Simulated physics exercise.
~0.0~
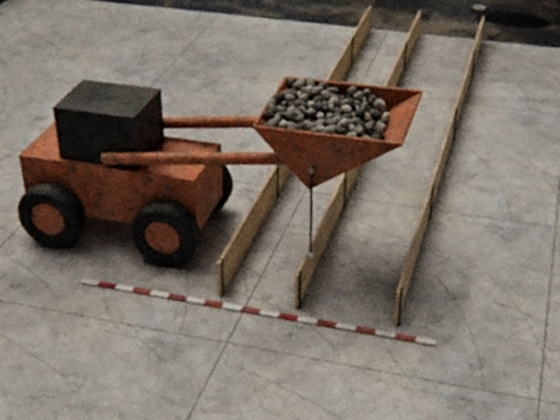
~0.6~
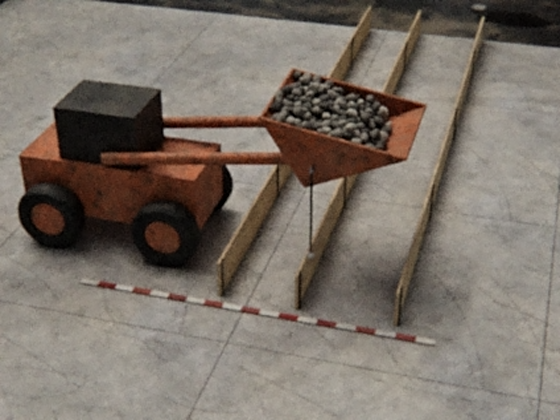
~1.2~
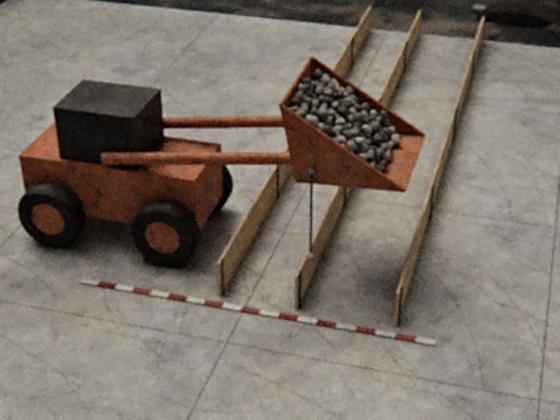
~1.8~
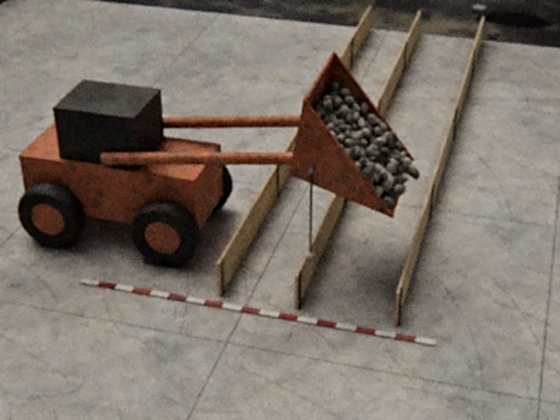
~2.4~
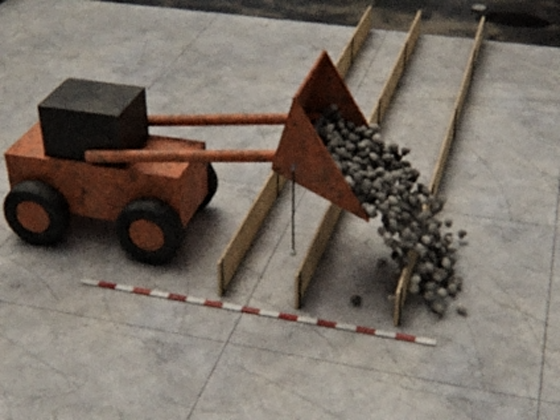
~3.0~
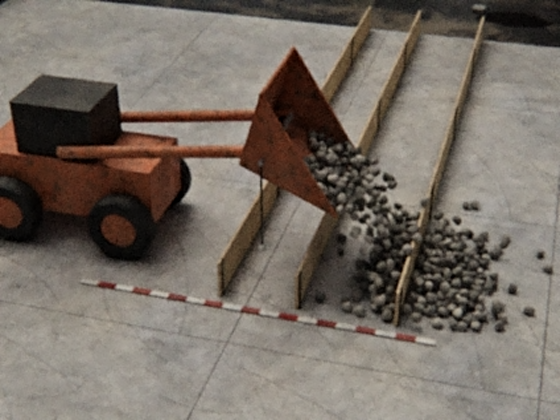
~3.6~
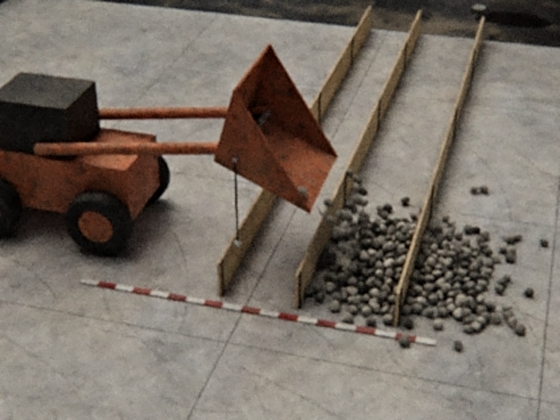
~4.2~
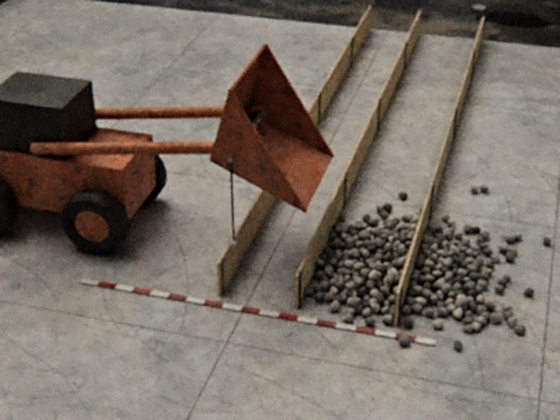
An orange loader tips its bucket, spilling grey stones around the right-hand board while backing left.
